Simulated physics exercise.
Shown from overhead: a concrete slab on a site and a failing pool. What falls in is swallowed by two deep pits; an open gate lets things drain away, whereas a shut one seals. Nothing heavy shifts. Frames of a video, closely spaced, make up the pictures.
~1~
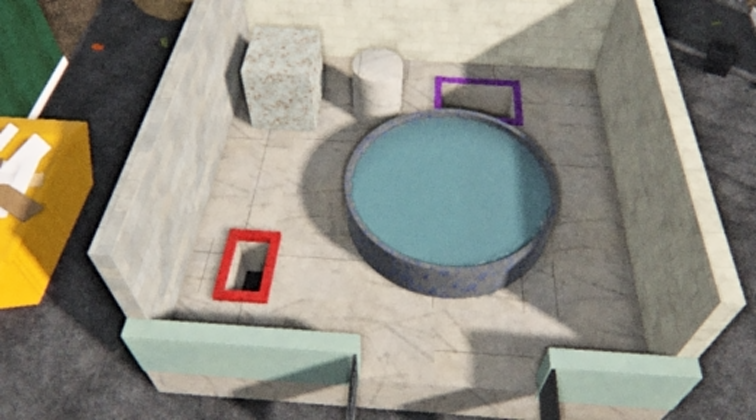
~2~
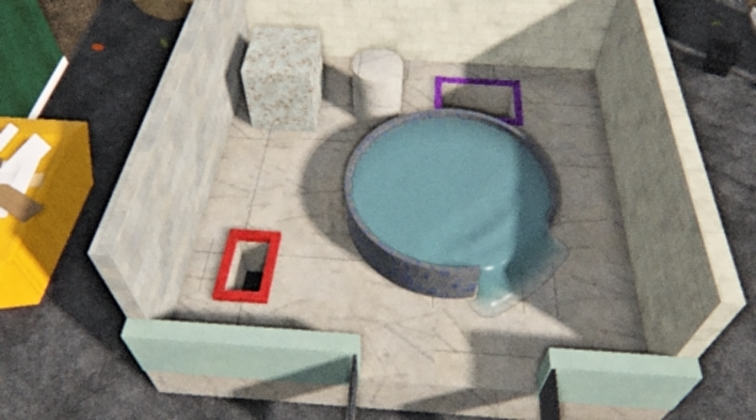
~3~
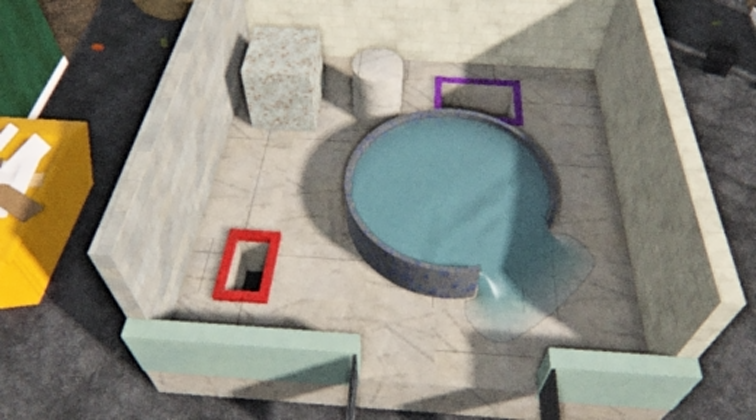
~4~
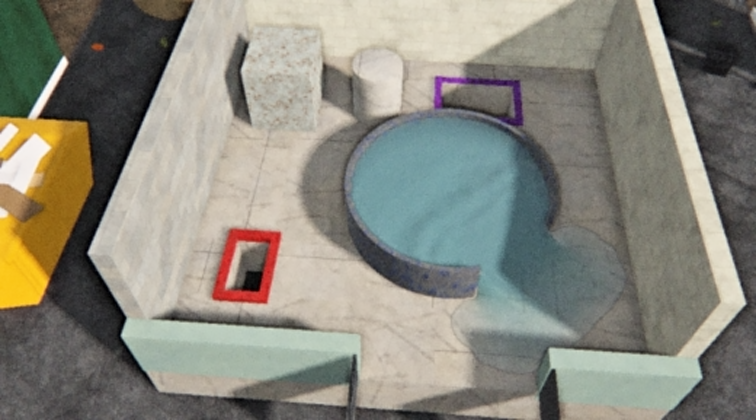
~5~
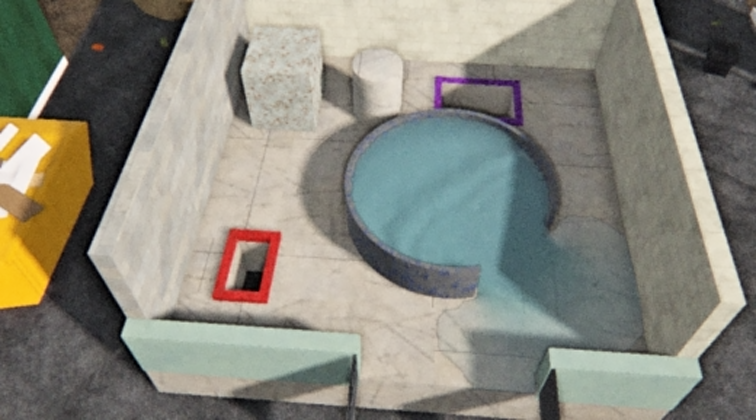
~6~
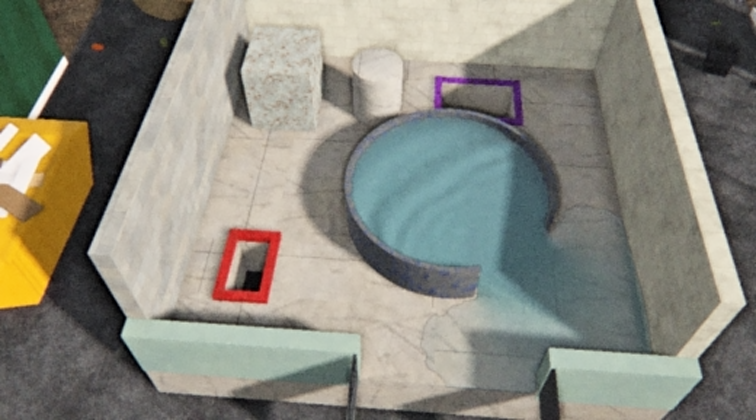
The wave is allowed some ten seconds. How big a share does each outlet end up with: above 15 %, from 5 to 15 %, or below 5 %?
As I see it, gate: Greater than fifteen per cent, red pit: Smaller than five per cent, purple pit: Five per cent up to fifteen.
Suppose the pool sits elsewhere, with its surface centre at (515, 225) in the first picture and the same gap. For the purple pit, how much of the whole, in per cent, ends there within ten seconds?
Estimate for the purple pit - some 2 in a hundred.
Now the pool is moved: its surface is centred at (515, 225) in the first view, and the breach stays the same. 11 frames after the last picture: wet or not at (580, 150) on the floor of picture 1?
Outcome at the given point: Swamped.
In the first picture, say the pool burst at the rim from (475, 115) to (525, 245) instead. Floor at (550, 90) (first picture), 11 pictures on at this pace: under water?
Check at the given point: Inundated.
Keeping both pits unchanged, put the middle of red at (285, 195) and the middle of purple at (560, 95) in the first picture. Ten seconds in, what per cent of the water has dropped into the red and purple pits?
Red 0%, purple 15%.
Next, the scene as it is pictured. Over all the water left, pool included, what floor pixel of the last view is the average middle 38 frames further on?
I'd point to (489, 215).
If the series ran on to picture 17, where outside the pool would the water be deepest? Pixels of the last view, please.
(584, 326).
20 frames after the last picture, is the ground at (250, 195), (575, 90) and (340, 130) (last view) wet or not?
Taking them in the order given: Spared, then swamped, then spared.
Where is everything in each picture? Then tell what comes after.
The round pool at (450, 186) is whole and still, in the first picture.
The front is at (482, 311), out from the gap at (521, 266), in the second picture.
Water pours out at (520, 267) and has run to (497, 336), in the third picture.
The front is at a hidden place, out from the gap at (520, 268), in the fourth picture.
The front is at a hidden place, out from the gap at (520, 268), in the fifth picture.
Water pours out at (520, 267) and has run to a hidden place, in the sixth picture.
A moment on, water covers 15 % of the floor; the gate 2 %, the red pit 0 %, the purple pit 0 %.
Next, water covers 20 % of the floor; the gate 4 %, the red pit 0 %, the purple pit 0 %.
Then, water covers 45 % of the floor; the gate 11 %, the red pit 0 %, the purple pit 0 %.
Later, water covers 70 % of the floor; the gate 22 %, the red pit 0 %, the purple pit 4 %.
In the end, water covers 90 % of the floor; the gate 31 %, the red pit 0 %, the purple pit 10 %.
